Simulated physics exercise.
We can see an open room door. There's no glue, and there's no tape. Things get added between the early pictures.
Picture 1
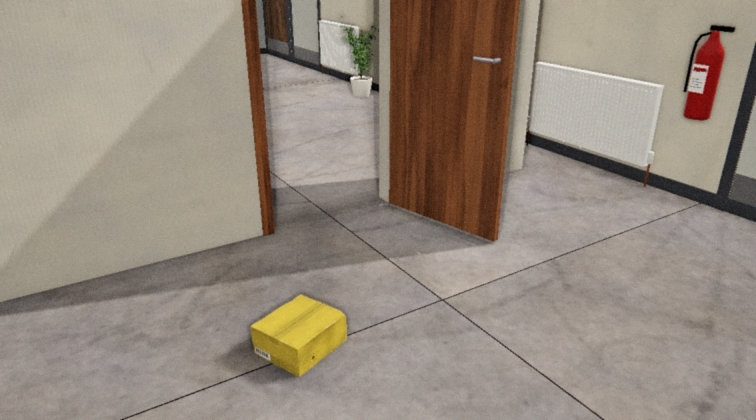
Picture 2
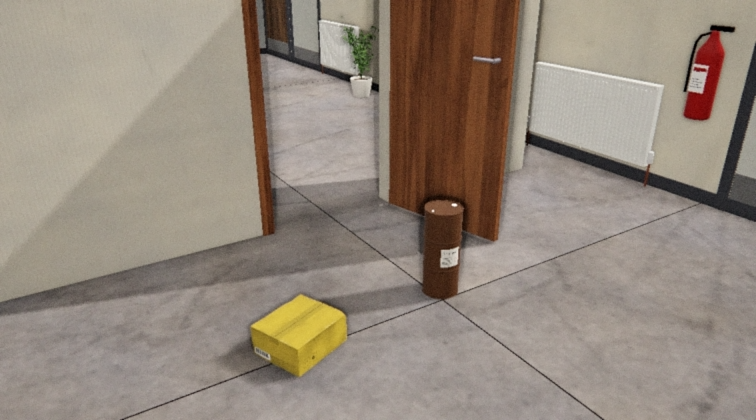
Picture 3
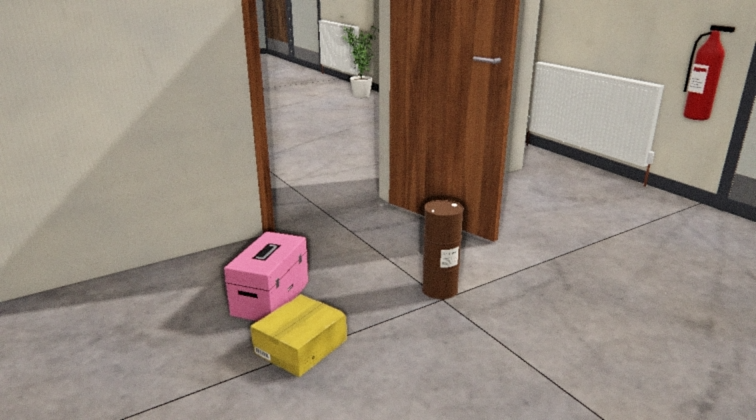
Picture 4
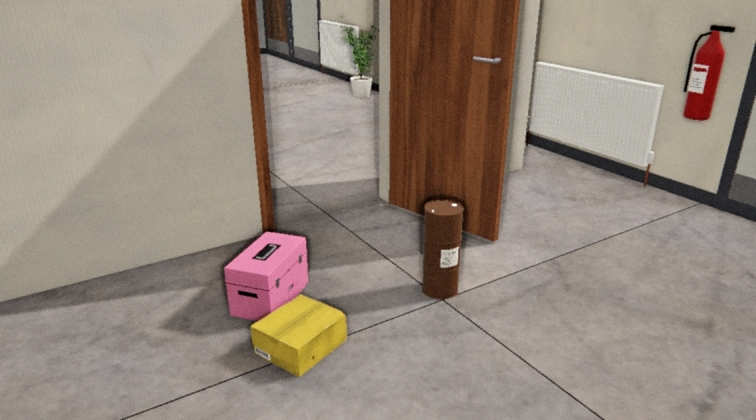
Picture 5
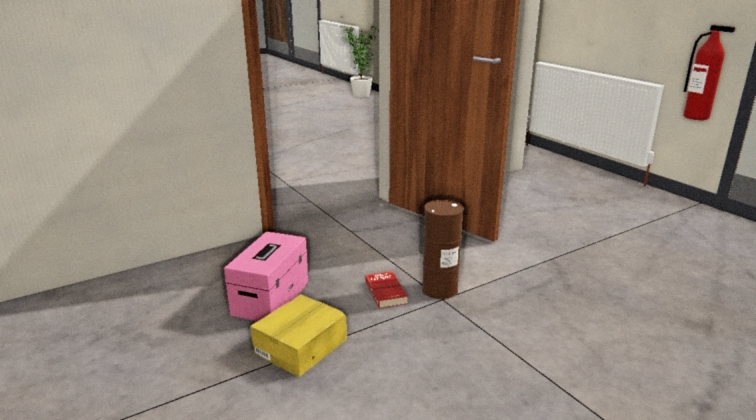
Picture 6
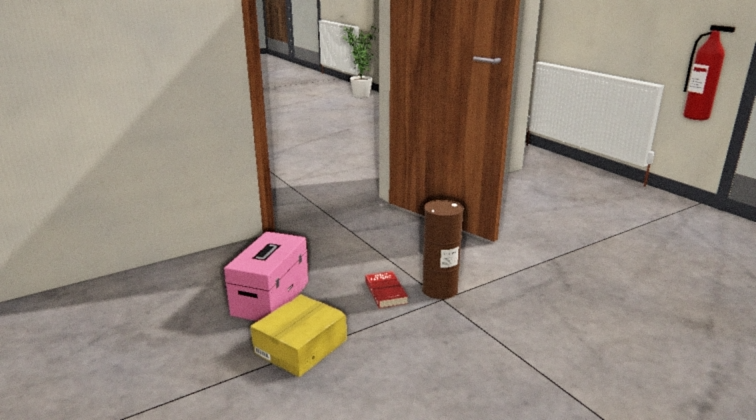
The video shows a yellow parcel on the floor before a wide-open, motionless door; a brown canister appears to its right, then a pink toolbox behind the parcel, and finally a red book beside the canister.
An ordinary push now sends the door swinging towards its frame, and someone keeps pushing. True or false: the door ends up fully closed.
True.
Then, 0.90 s later than the last frame, door at 87°.
Then, 1.60 s later than the last frame, door at 62°.
Then, 2.20 s later than the last frame, door at 37°.
Then, 2.80 s later than the last frame, door at 12°.
When it is over, door at 0°; all 4 as before. End places, in pixels of the last picture, red book near (386, 289).
